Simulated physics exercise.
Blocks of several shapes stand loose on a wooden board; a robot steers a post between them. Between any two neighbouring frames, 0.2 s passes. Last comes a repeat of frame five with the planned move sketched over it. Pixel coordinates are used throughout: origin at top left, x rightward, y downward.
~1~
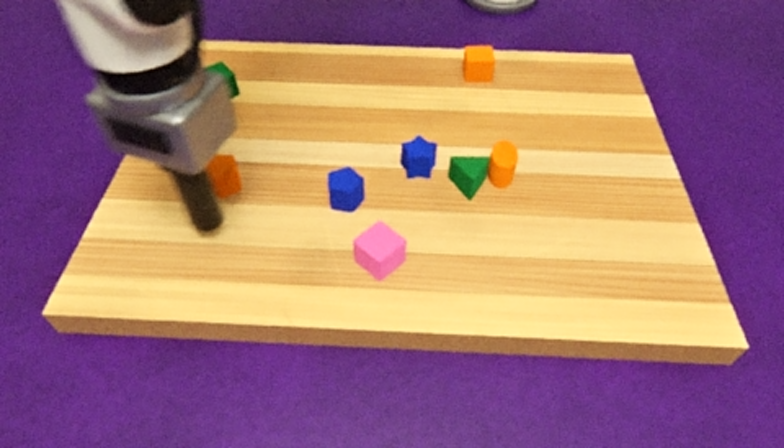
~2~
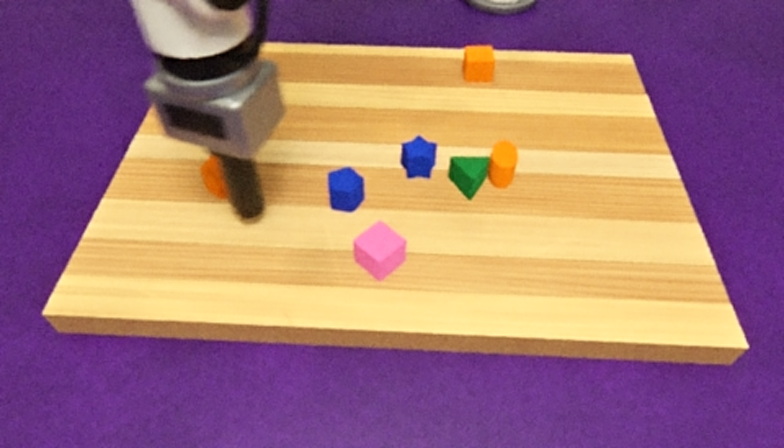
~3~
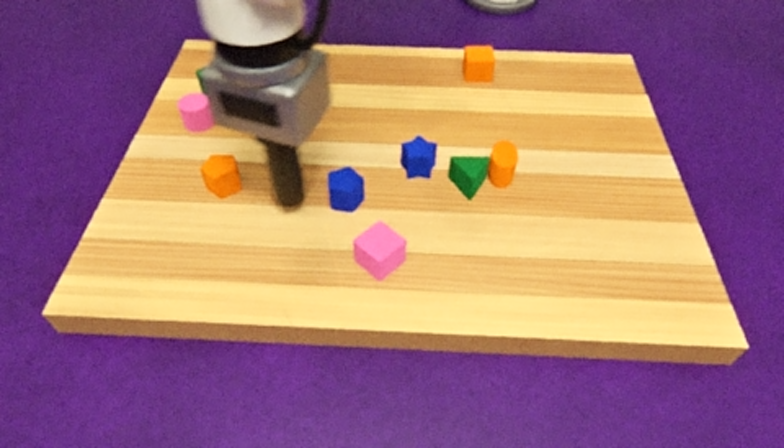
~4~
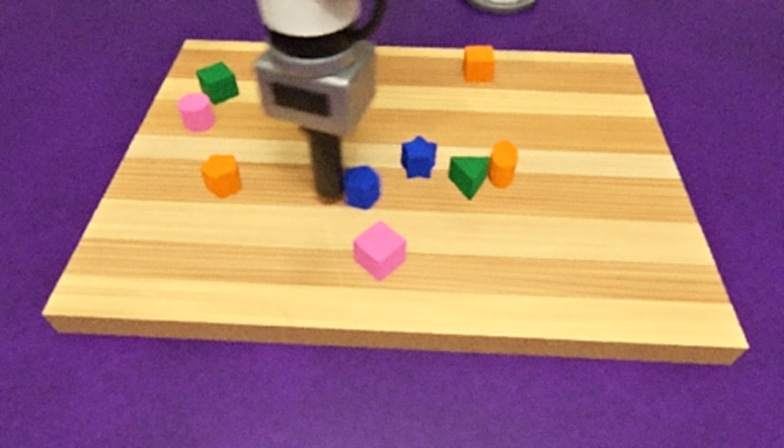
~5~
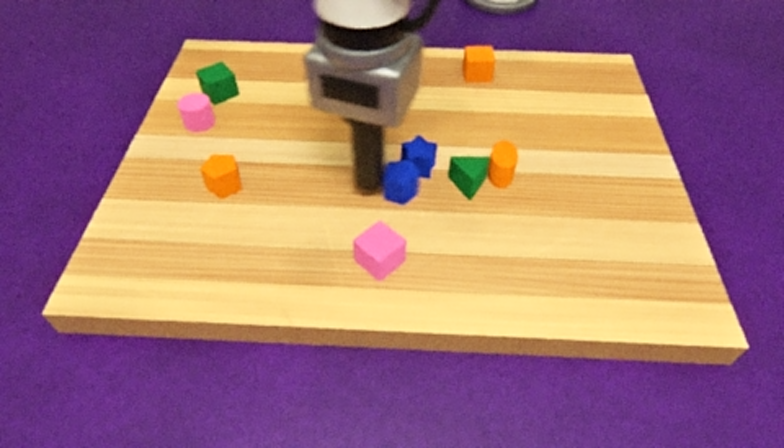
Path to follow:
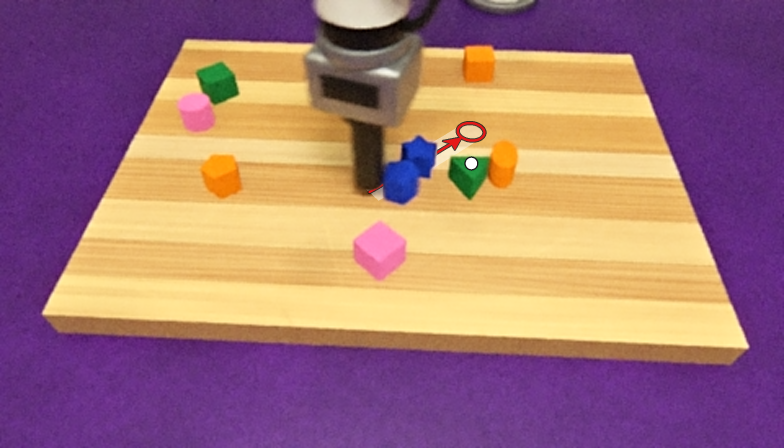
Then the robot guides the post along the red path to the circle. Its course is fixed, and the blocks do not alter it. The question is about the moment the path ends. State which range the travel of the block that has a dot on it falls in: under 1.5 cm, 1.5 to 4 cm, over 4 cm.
Net shift: Below 1.5 cm.
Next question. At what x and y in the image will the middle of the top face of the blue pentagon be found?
I predict (425, 169).
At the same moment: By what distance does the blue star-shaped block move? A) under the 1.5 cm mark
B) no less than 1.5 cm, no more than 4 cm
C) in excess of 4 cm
Answer: C.
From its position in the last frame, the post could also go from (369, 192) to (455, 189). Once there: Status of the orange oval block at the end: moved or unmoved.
At the moment the path ends, the orange oval block no longer stands where it did.
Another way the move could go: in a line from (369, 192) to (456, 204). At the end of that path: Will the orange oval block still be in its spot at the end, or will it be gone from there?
It gets moved.
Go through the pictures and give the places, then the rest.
Post's lower end (207, 220); blue pentagon (344, 179); blue star-shaped block (420, 147); green triangular piece (471, 163), in the first picture.
Post (250, 207); blocks still, in the second picture.
Post (290, 196); blocks still, in the third picture.
Post (330, 187); blue pentagon (361, 176), in the fourth picture.
Post (369, 180); blue pentagon (401, 171); blue star-shaped block (420, 147); green triangular piece (471, 163), in the fifth picture.
Drawn move, in a line from (369, 192) to (471, 132); the dot is on the green triangular piece.
The first path, step by step. One third of the way, post (407, 158); blue pentagon (425, 169), turned 35° clockwise; blue star-shaped block (433, 141).
Two thirds of the way, post (442, 138); blue pentagon (425, 169), turned 40° clockwise; blue star-shaped block (467, 122).
At the end, post (473, 119); blue pentagon (425, 169), turned 40° clockwise; blue star-shaped block (498, 105); green triangular piece still.
